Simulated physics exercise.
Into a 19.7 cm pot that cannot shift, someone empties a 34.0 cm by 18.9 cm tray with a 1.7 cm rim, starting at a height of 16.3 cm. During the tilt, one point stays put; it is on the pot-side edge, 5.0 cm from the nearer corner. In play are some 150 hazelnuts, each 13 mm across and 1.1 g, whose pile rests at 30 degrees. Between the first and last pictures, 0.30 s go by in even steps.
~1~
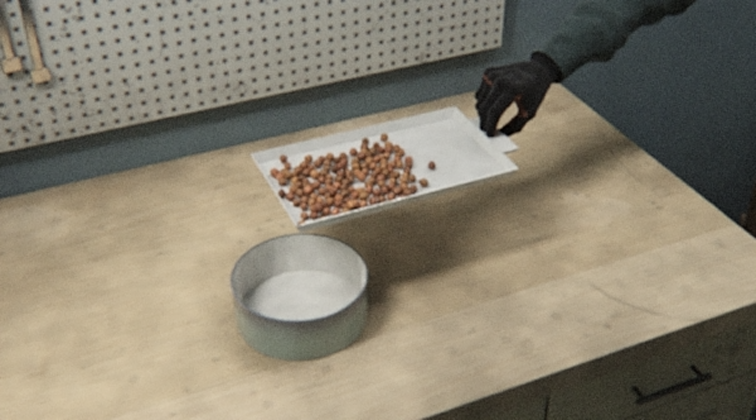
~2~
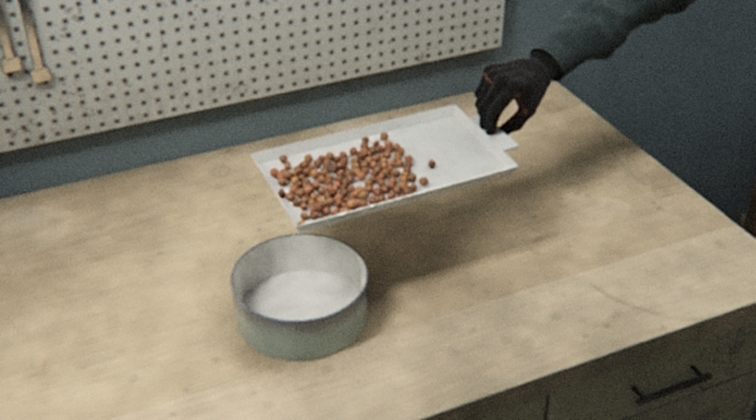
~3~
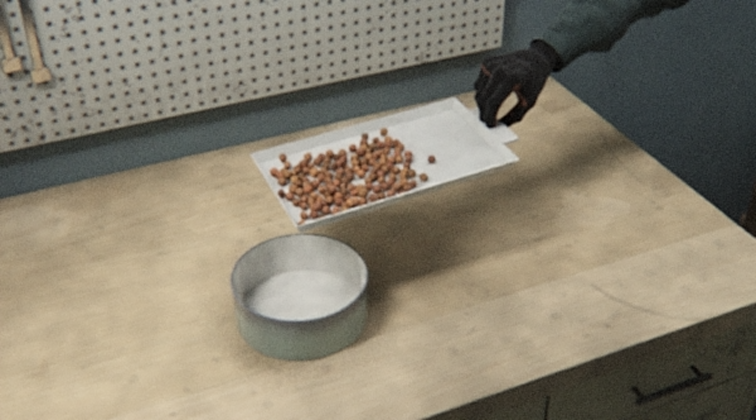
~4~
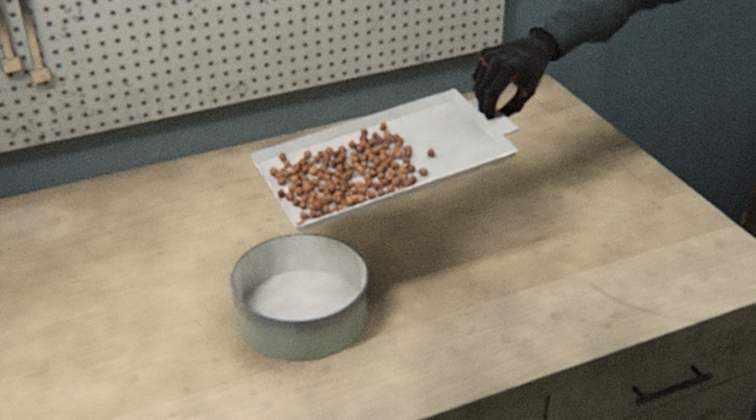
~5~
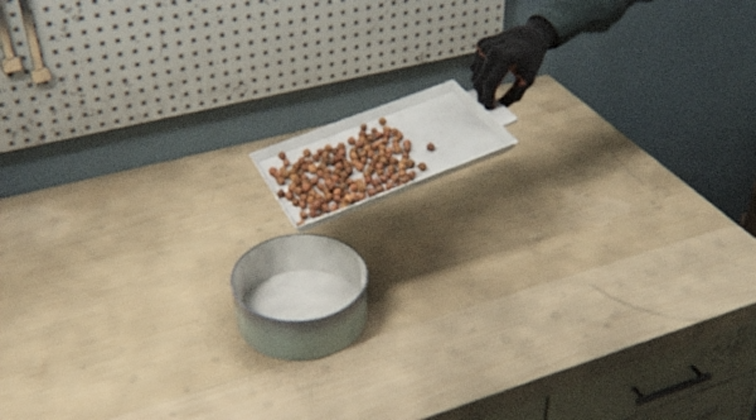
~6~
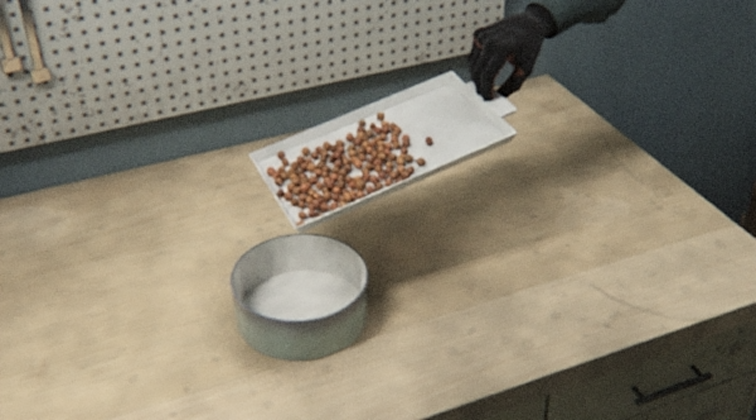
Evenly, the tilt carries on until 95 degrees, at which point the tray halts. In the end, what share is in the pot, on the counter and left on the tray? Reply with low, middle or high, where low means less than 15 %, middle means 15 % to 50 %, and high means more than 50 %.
My answer: Pot - high; counter - middle; tray - low.
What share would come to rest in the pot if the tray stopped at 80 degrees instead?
You'd end up with some 60 % in the pot.
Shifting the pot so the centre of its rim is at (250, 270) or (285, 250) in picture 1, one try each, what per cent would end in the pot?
First try about 85 per cent, second try about 85 per cent.
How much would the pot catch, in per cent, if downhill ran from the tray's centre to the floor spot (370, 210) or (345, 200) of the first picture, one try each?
95 and 100 %.
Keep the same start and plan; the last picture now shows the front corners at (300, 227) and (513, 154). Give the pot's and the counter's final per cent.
Pot: 95, counter: 5.
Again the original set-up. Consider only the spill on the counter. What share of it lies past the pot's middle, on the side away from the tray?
About 80 %.
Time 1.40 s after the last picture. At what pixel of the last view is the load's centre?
Load centre est.: (266, 280) px.
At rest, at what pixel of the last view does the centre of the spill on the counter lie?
Spill centre at rest: About (218, 267).
Then, 0.84 s after the last picture, tilt 50 degrees; the tray holds 100 %, the pot 0 %.
Then, 1.40 s after the last picture, tilt 76 degrees; the tray holds 30 %, the pot 35 %.
Then, 2.02 s after the last picture, tilt 95 degrees; the tray holds 0 %, the pot 60 %.
In the end, pot 60 %, counter 40 %, tray 0 %.
